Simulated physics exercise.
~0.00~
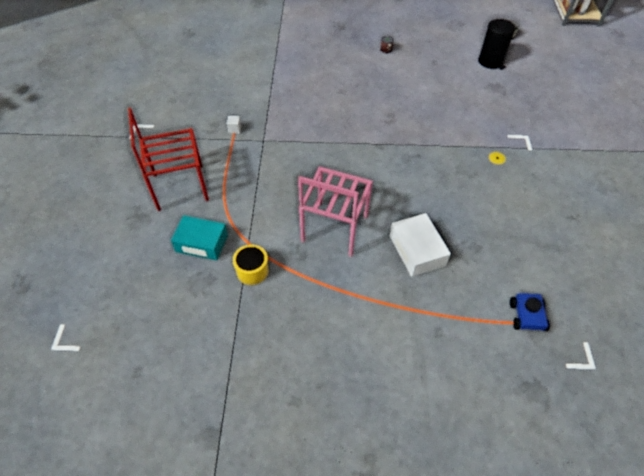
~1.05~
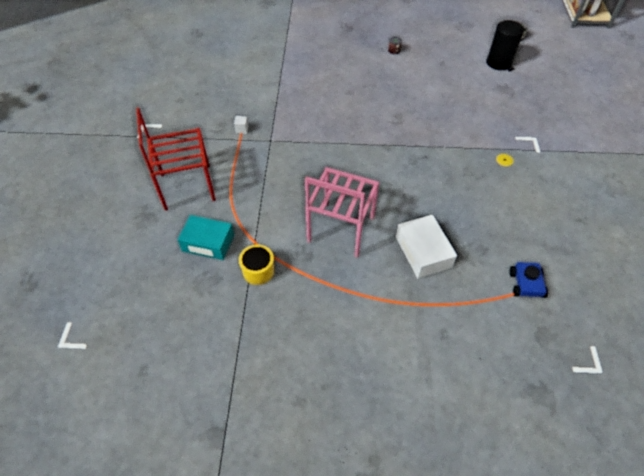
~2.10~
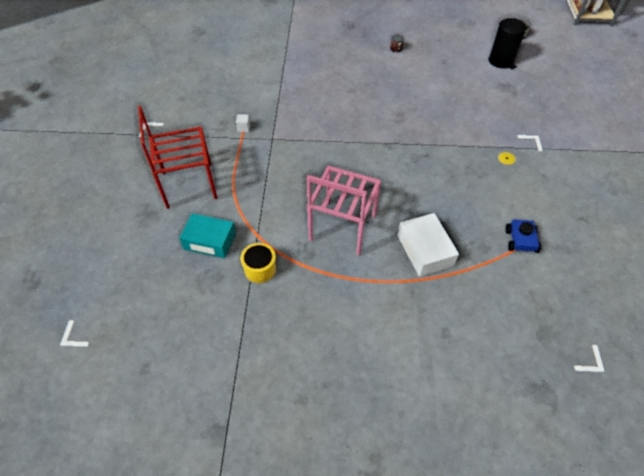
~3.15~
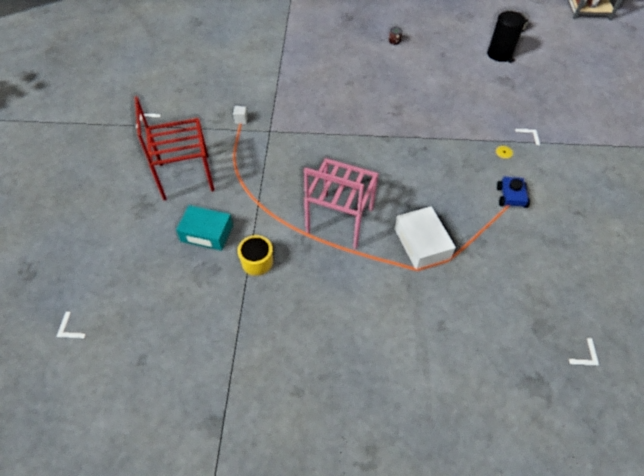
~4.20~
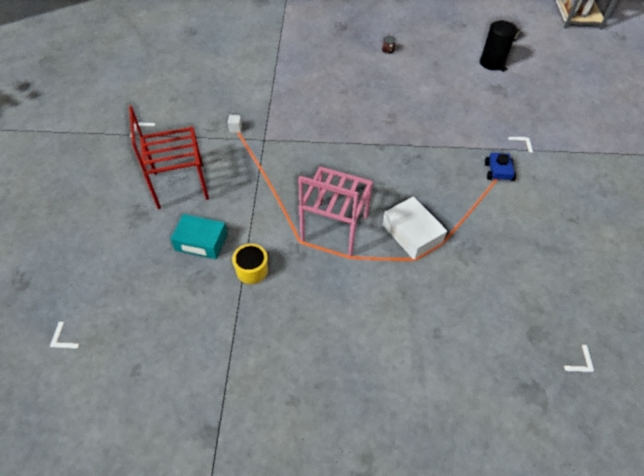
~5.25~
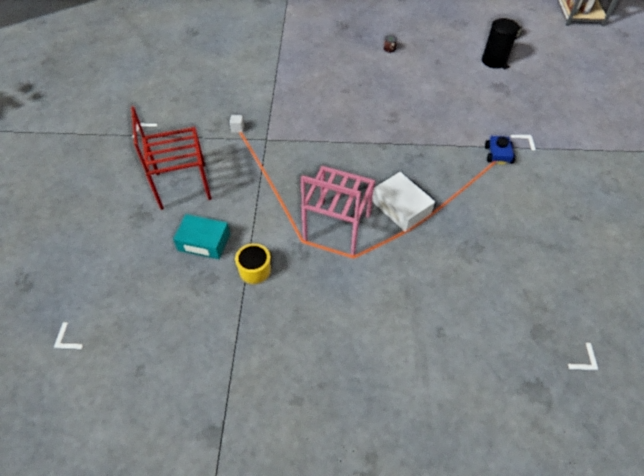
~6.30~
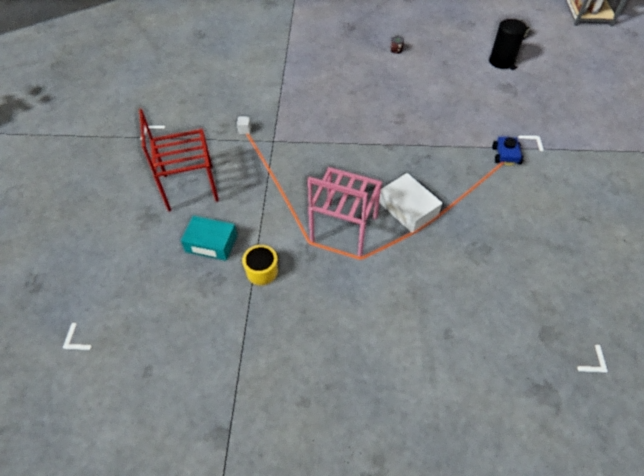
A blue cart rolls upward, and its orange lead drags the white carton toward the pink chair.
